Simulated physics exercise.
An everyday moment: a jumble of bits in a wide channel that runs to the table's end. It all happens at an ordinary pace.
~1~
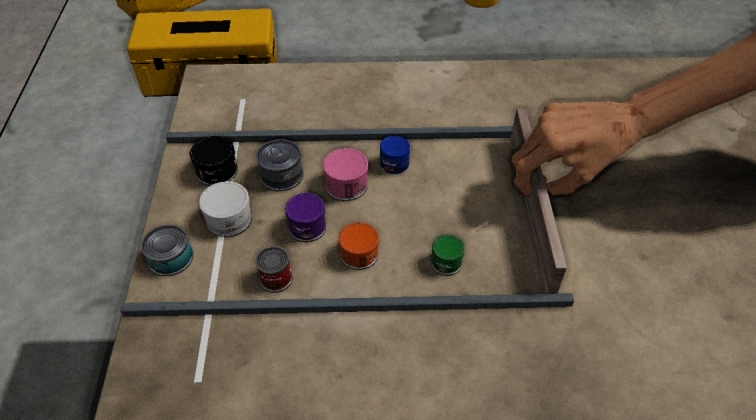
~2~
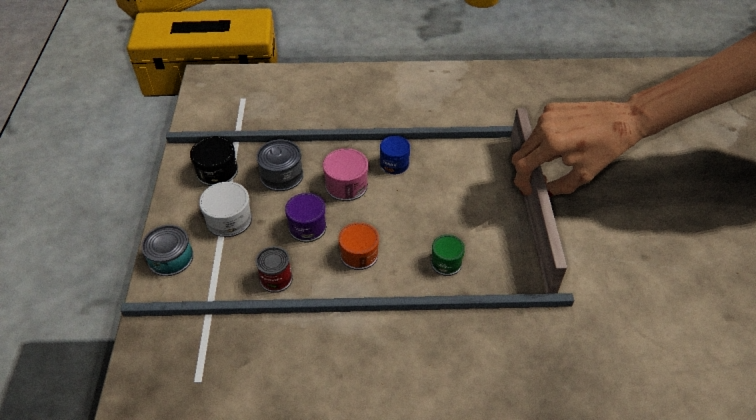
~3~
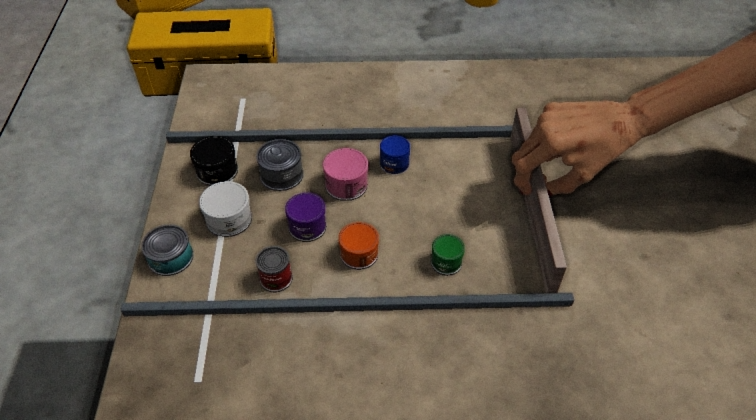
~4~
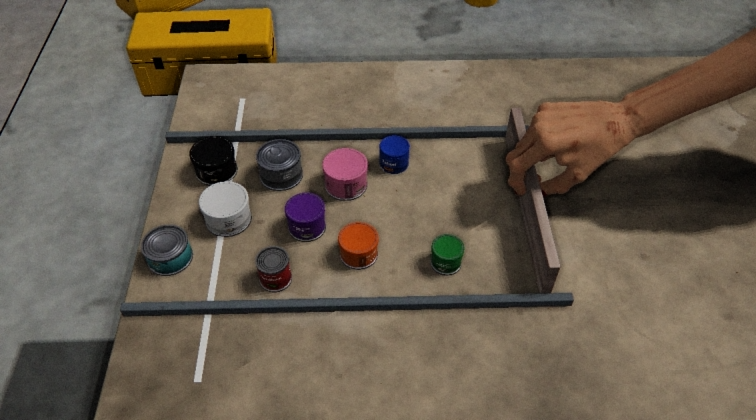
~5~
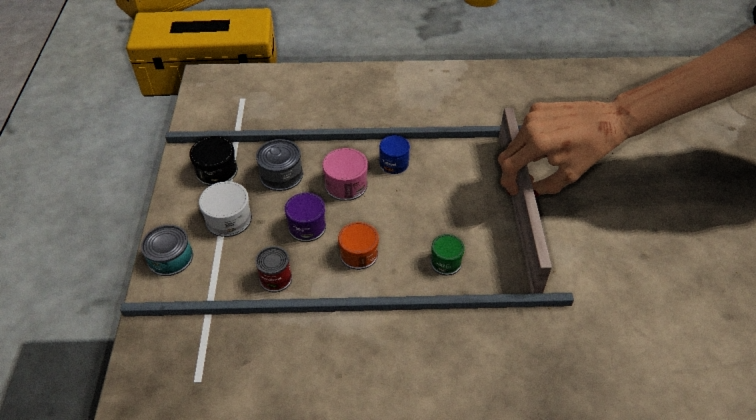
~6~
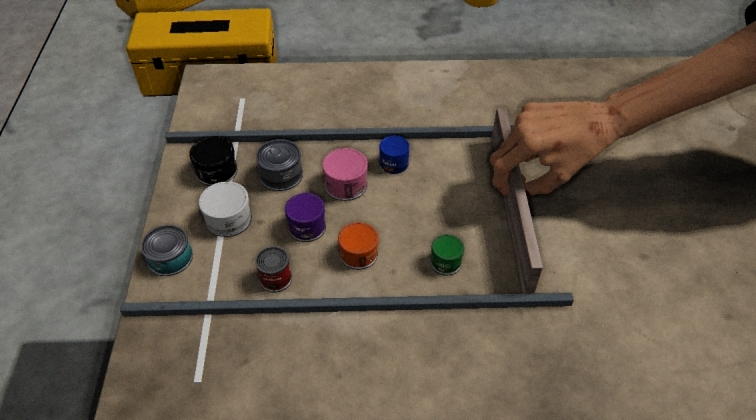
The footage shows a hand holding a board upright across a channel between two rails on a tabletop, then sliding it slightly left toward a group of colourful tins and pots, which stay still around a white tape line.
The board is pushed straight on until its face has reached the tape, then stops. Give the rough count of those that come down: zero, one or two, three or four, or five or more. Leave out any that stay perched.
Outcome: The number that fall off is one or two.
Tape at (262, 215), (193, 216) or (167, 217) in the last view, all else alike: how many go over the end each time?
It would be 0, 4 and 5.
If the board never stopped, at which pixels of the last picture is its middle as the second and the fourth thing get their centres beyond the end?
About (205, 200), then (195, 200).
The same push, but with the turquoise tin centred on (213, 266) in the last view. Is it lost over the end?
It survives.
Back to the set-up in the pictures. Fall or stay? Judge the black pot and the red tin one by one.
The black pot goes over; the red tin survives.
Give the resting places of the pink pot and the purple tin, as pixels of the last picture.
Near (203, 185) and (201, 217).
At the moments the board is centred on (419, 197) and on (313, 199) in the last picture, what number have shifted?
At the one place 1, at the other 7.
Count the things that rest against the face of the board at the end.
That makes 5.
A little later, none off yet; turquoise tin at rest near (167, 250); black pot at rest near (214, 161); white tin at rest near (226, 209).
When it is over, the number that fall off is one or two; down, black pot.
